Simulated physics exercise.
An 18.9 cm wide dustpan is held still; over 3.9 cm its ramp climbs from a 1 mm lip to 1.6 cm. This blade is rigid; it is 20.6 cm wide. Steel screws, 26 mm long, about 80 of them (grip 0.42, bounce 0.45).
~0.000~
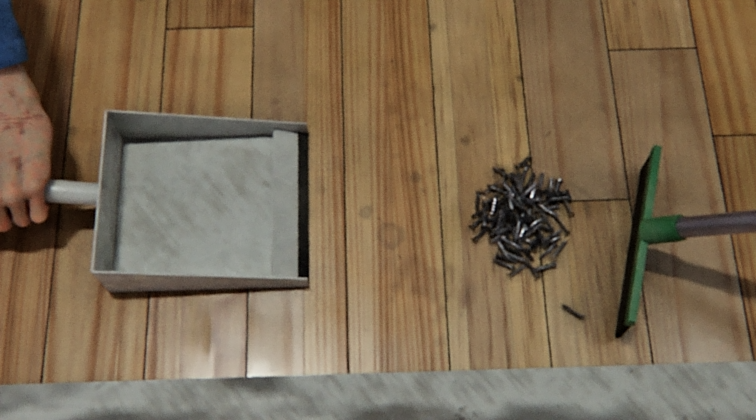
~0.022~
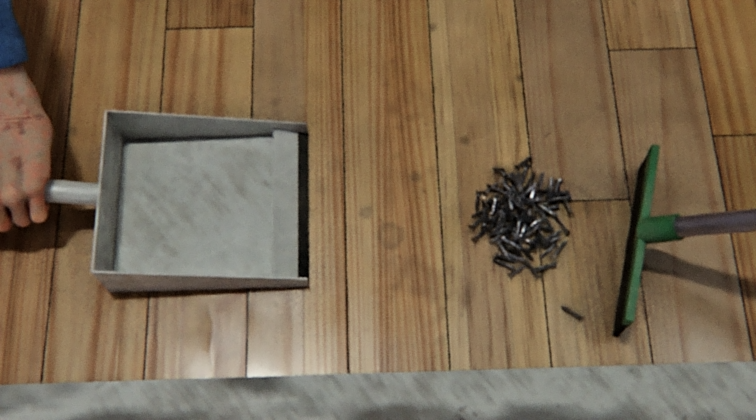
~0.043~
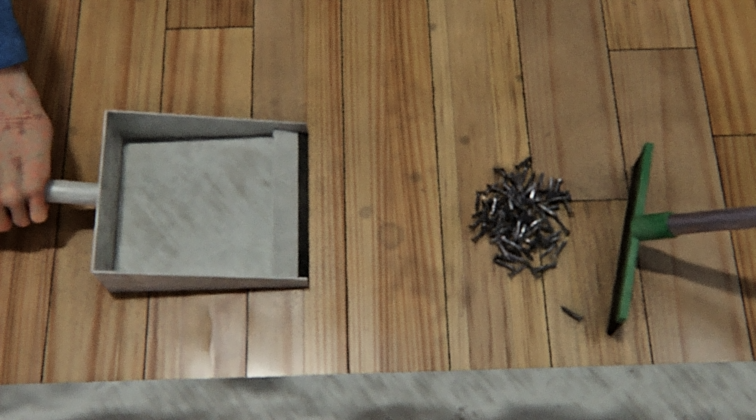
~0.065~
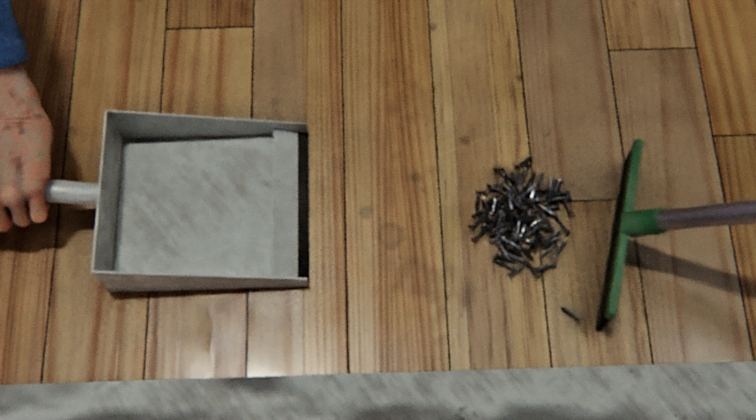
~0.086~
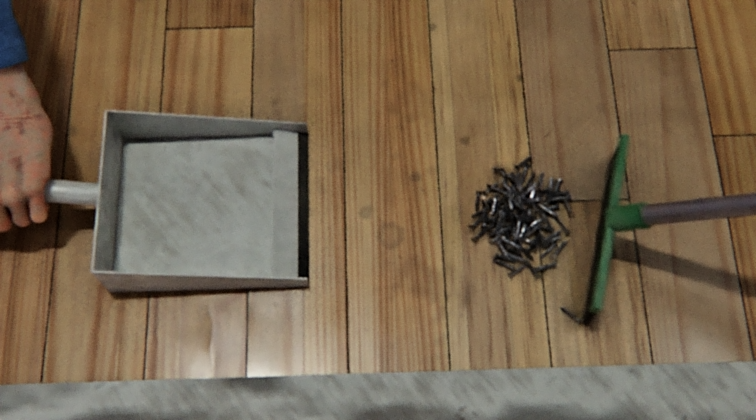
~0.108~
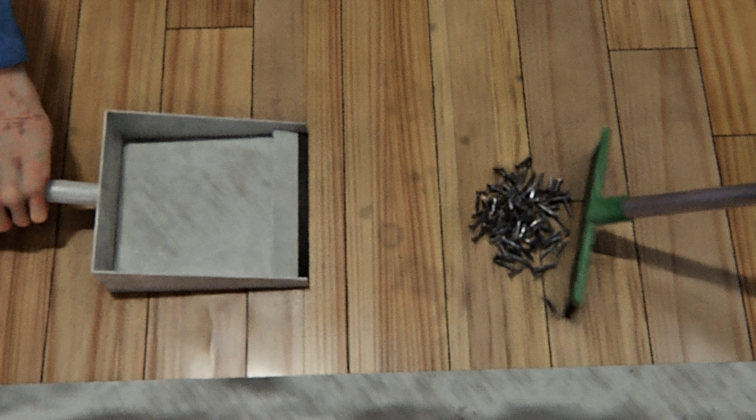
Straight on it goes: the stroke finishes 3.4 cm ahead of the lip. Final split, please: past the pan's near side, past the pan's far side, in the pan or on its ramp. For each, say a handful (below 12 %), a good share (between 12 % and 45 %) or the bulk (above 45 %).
Split: Near side a handful, far side a good share, pan a good share.
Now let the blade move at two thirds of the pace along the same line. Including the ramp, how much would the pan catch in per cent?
Then near 10 in a hundred.
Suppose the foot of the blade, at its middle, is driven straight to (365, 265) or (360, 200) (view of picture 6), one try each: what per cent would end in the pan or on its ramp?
Some 25 per cent on the first try, 40 per cent on the second.
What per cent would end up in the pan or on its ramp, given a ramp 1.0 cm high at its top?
I'd expect close to 35 per cent.
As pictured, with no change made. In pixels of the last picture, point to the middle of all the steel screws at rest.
Close to pixel (304, 146).
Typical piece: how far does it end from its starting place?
I'd put it near 28 cm.
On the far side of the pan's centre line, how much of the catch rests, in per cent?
I'd put it near 90 per cent.
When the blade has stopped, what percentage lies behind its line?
Around 0 per cent.
After 0.25 s, middle of the blade 18 cm from the lip; 0 % over the lip, far side 0 %, near side 0 %.
After 0.35 s, middle of the blade 9 cm from the lip; 0 % over the lip, far side 15 %, near side 0 %.
Then, at 0.58 s, middle of the blade 6 cm from the lip; 35 % over the lip, far side 35 %, near side 0 %.
By 2.0 s all is still; near side 0 %, far side 35 %, pan 25 %, in front of the lip or behind the blade 40 %.
